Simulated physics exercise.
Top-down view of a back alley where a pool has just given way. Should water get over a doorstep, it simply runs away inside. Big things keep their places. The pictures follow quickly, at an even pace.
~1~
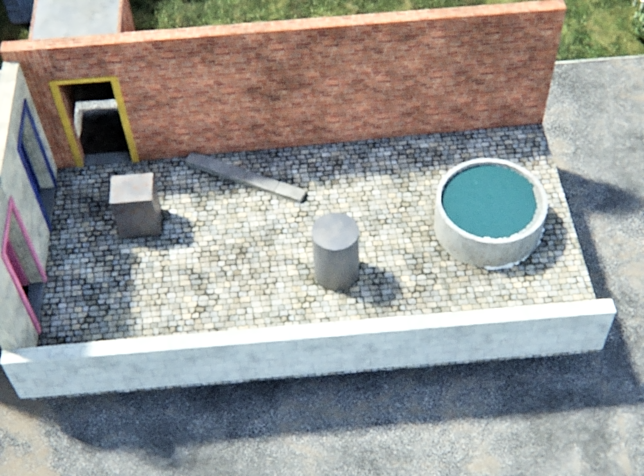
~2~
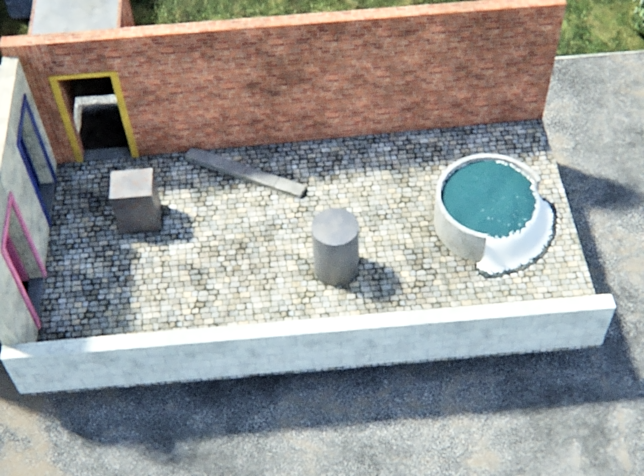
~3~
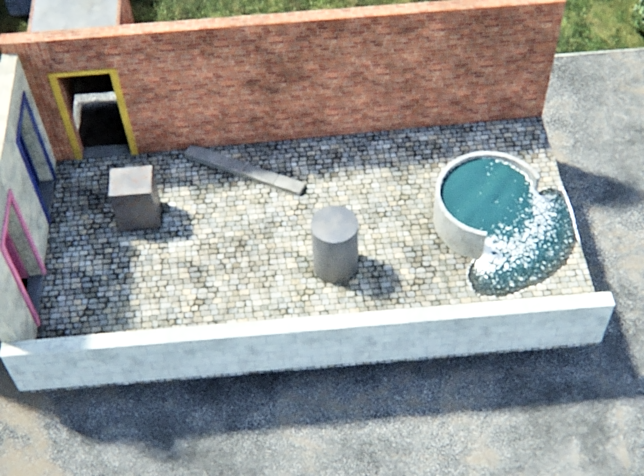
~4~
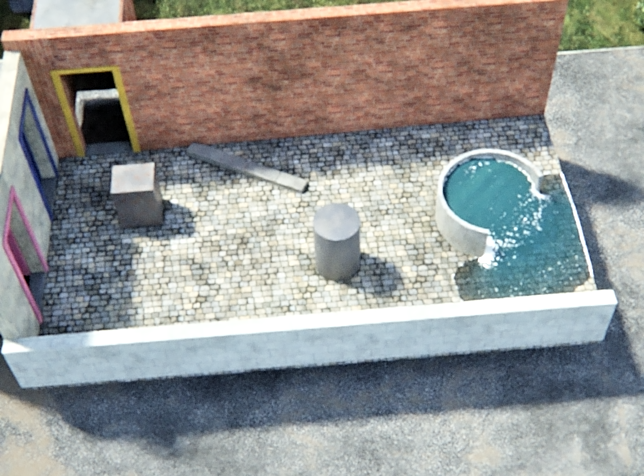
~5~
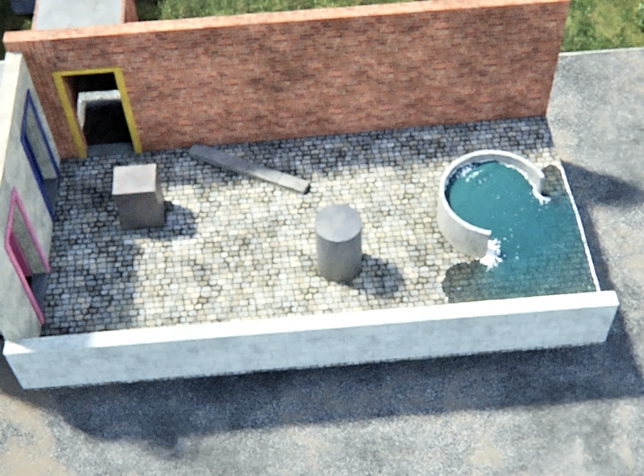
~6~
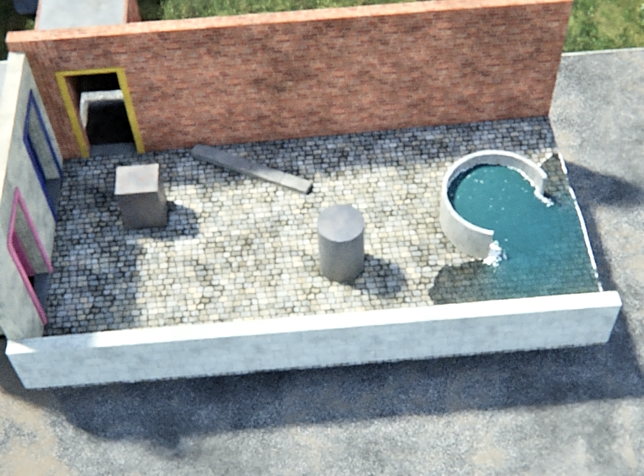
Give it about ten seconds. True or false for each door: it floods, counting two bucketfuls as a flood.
Yellow door - false; pink door - false; blue door - false.
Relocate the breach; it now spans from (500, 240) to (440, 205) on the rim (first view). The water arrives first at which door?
That's the door marked pink.
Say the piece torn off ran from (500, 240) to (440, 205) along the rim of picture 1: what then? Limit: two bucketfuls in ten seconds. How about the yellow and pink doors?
Yellow door takes more; pink door takes more.
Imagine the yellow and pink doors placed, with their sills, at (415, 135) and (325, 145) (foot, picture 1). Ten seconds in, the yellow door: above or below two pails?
From what I can tell, the yellow door does not reach it.
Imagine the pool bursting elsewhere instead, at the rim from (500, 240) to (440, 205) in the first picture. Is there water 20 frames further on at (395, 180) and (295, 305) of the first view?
The first spot is spared, the second swamped.
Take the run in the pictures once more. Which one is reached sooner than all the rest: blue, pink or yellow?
The one in pink.
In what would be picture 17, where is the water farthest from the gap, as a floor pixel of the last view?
Close to (291, 343).
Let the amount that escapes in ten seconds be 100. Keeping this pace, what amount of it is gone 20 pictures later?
Near 85 in a hundred.
A moment on, water covers 10 % of the floor; the yellow door not reached, the pink door not reached, the blue door not reached.
Next, water covers 15 % of the floor; the yellow door not reached, the pink door not reached, the blue door not reached.
Then, water covers 25 % of the floor; the yellow door not reached, the pink door not reached, the blue door not reached.
Later, water covers 30 % of the floor; the yellow door not reached, the pink door not reached, the blue door not reached.
In the end, water covers 30 % of the floor; the yellow door not reached, the pink door under two buckets in, the blue door wet at the sill, nothing in.
